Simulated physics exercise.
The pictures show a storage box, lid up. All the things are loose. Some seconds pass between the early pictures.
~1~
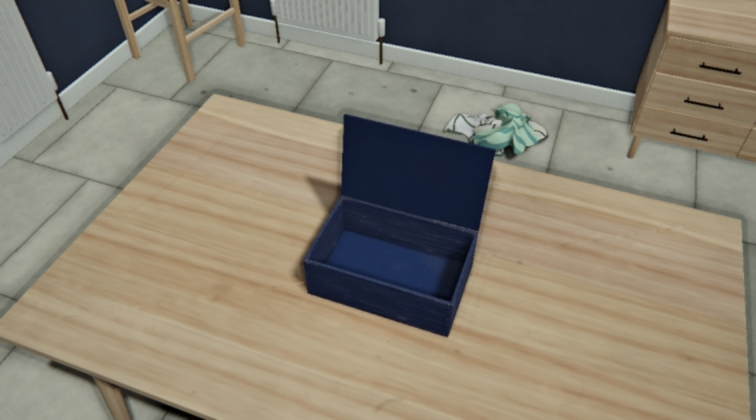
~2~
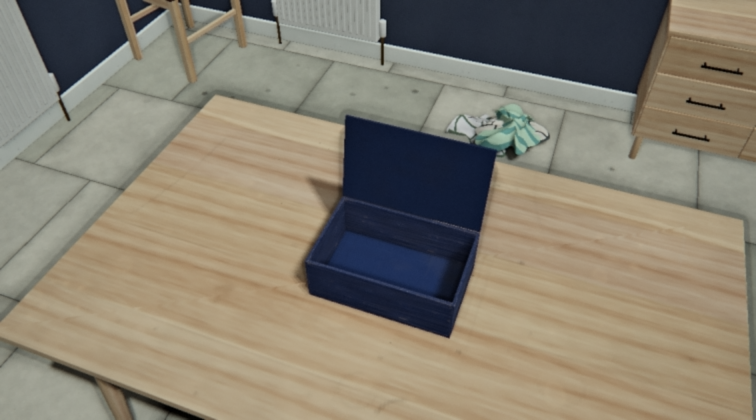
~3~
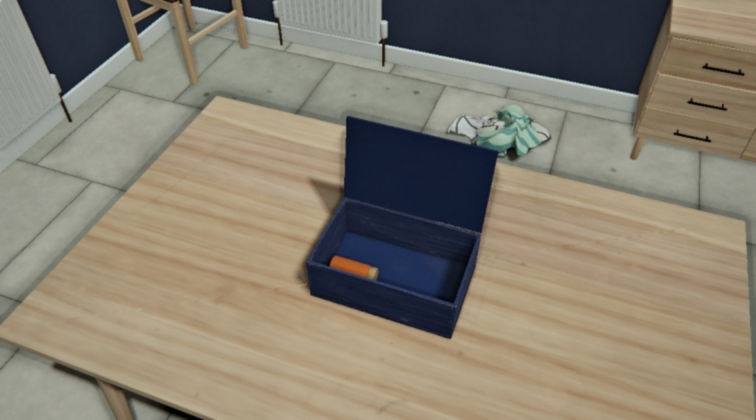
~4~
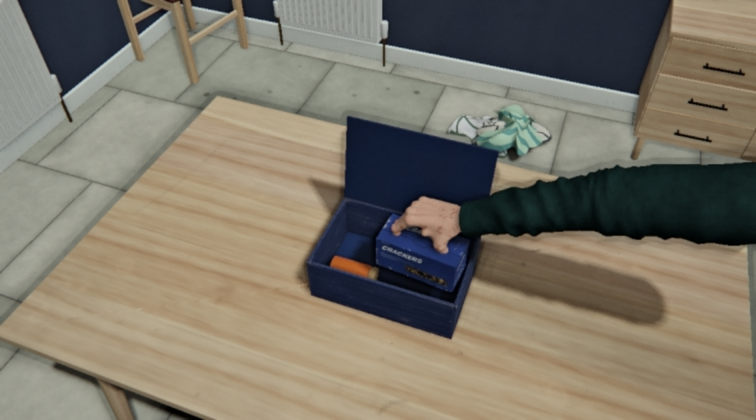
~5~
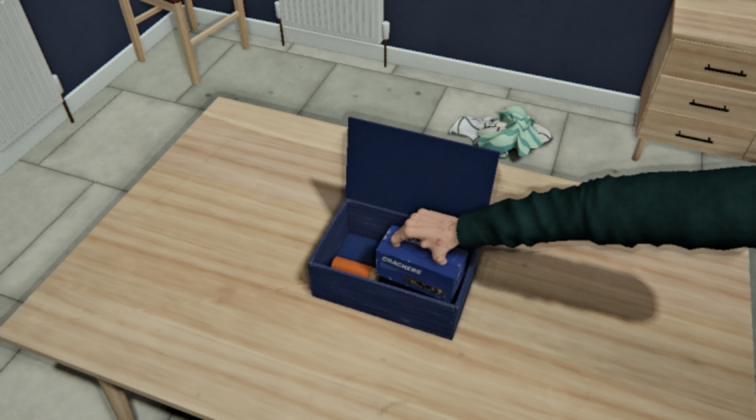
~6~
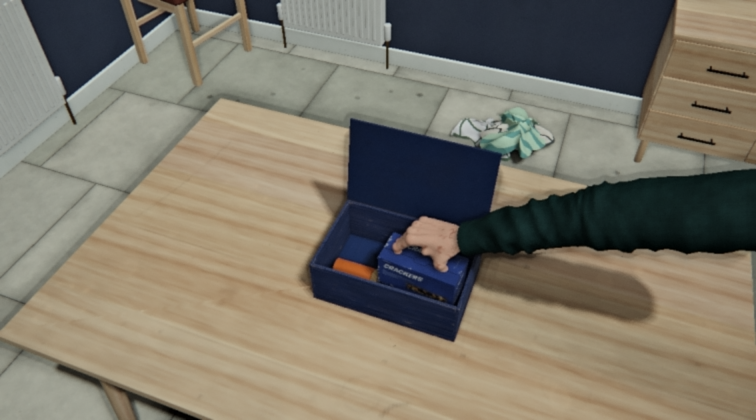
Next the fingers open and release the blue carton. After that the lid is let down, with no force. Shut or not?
In the end the lid sits on the rim.
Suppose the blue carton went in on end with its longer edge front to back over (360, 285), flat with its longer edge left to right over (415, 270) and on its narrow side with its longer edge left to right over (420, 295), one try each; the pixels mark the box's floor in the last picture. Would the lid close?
First try: It stays ajar; second try: It sits on the rim; third try: It shuts flat.
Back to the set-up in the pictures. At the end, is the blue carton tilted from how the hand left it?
The blue carton keeps its pose.
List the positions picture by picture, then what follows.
The last thing is not in view yet, in the first picture.
The last thing is not in view yet, in the second picture.
The last thing is not in view yet; orange shaker (354, 271), in the third picture.
Coming down; blue carton (422, 252); orange shaker (354, 271), in the fourth picture.
Coming down; blue carton (421, 263); orange shaker (355, 272), in the fifth picture.
In place under the hand; blue carton (422, 270), in the sixth picture.
Then, 1.00 s past the last view, lid starting down; blue carton displaced a little near (421, 284).
Then, 1.60 s past the last view, lid 60° above the rim; blue carton displaced a little near (421, 284).
Then, 2.00 s past the last view, lid 33° above the rim; blue carton displaced a little near (421, 284).
Then, 2.40 s past the last view, lid 3° above the rim; blue carton displaced a little near (421, 284).
Finally, lid shut; moved from the start, blue carton; orange shaker still in place. Final places as the last picture's camera would see them, blue carton near (421, 284).
